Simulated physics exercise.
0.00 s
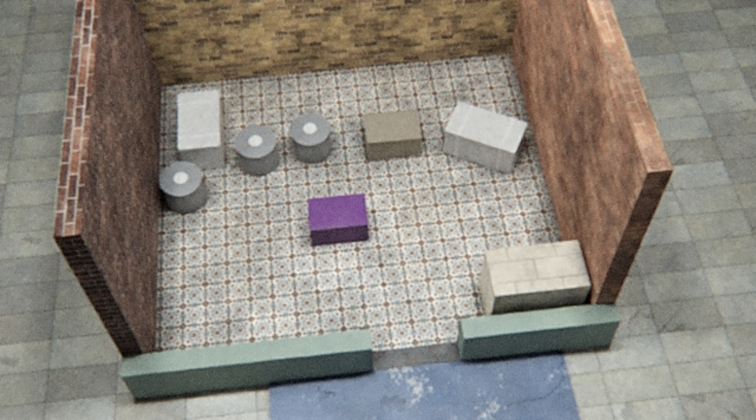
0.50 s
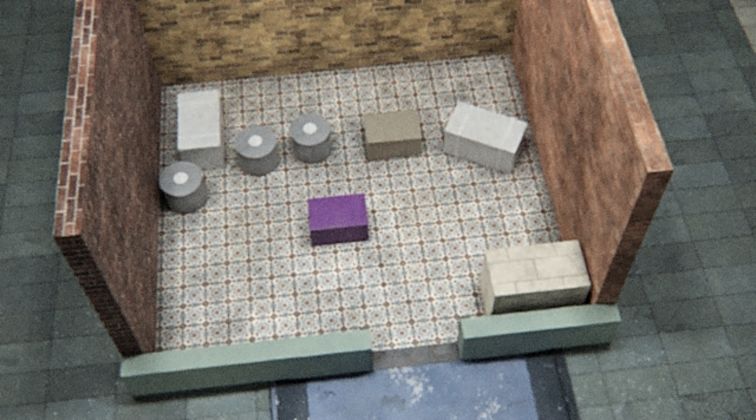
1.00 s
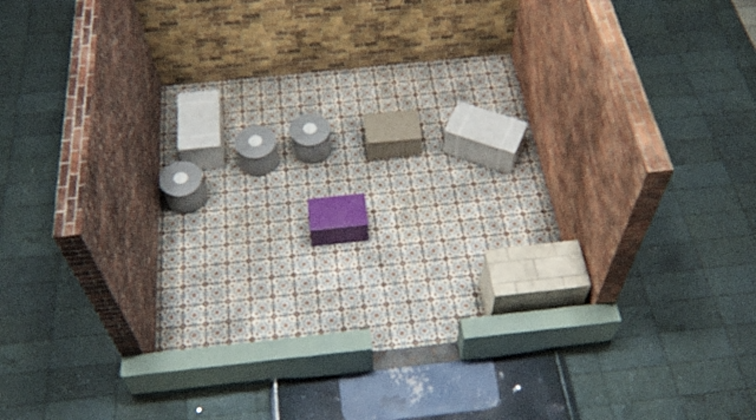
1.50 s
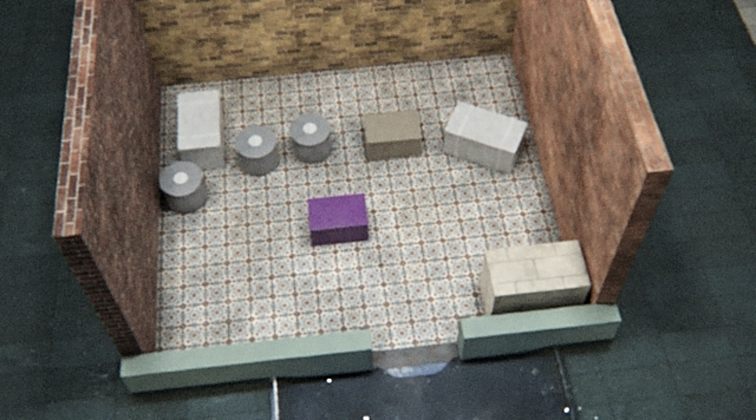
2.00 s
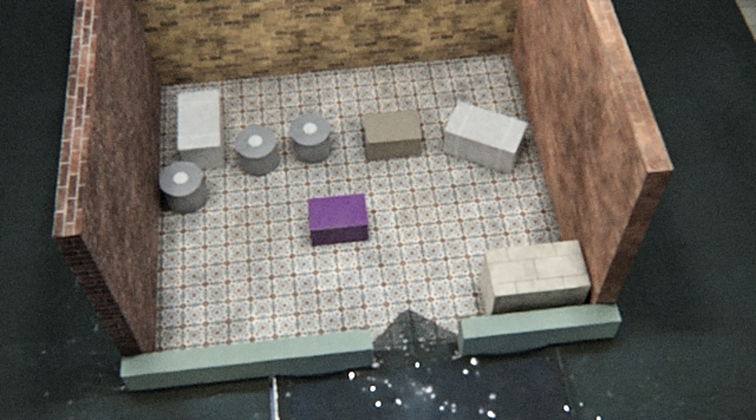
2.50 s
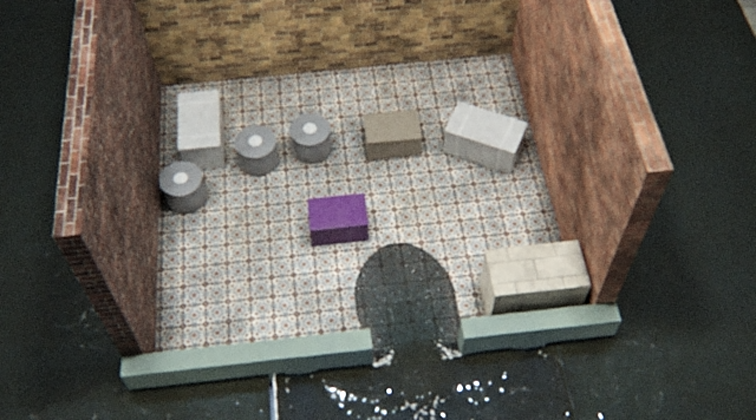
Dark water rises outside the walled room, then spreads through the front gap onto the tiles.
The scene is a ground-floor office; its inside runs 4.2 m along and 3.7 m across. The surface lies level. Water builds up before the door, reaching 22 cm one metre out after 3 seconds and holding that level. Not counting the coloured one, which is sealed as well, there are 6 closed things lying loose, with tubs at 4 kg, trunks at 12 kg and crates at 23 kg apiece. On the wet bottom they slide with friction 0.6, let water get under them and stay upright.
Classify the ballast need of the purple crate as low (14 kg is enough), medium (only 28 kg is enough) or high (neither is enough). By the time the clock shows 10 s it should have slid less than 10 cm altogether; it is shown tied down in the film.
Medium.
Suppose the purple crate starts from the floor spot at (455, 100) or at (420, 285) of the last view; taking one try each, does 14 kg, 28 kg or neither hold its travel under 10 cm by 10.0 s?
First try, only the heavier option works; second try, both options fail.
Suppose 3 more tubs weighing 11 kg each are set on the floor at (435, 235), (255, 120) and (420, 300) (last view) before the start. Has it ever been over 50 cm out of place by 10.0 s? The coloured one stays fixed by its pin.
First: Beyond the limit; second: Inside the limit; third: Beyond the limit.
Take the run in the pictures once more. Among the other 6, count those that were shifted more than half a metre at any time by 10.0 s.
The answer here is 3.
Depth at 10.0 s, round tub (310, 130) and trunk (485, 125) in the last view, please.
First roughly 9 cm, second roughly 4 cm.
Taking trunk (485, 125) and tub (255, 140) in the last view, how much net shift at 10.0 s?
Net displacement, in order: 200 cm; 30 cm.
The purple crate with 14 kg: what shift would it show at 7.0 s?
About 120 cm off its spot.
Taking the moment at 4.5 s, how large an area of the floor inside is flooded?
Some 8.0 m2 of it.
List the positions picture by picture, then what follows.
In the first frame, the purple crate at (338, 211), on the bottom; water covers 0.0 m2; 0 of 7 have shifted.
In the second frame, the purple crate at (338, 211), on the bottom; 0.0 m2 under water; 0 of 7 have shifted.
In the third frame, the purple crate at (338, 211), on the bottom; 0.0 m2 under water; 0 of 7 have shifted.
In the fourth frame, the purple crate at (338, 211), on the bottom; water covers 0.0 m2; 0 of 7 have shifted.
In the fifth frame, the purple crate at (338, 211) rests on the ground; water covers 0.2 m2; 0 of 7 have shifted.
In the sixth frame, the purple crate at (338, 211) rests on the ground; water covers 0.9 m2; 0 of 7 have shifted.
After 3.5 s the purple crate would be 2 cm from its start with 14 kg and 0 cm from its start with 28 kg; 4 cm of water round it then.
After 4.5 s the purple crate would be 52 cm from its start with 14 kg and 0 cm from its start with 28 kg; 5 cm of water round it then.
After 7.0 s the purple crate would be 129 cm from its start with 14 kg and 0 cm from its start with 28 kg; 5 cm of water round it then.
After 10.0 s the purple crate would be 150 cm from its start with 14 kg and 0 cm from its start with 28 kg; 7 cm of water round it then.
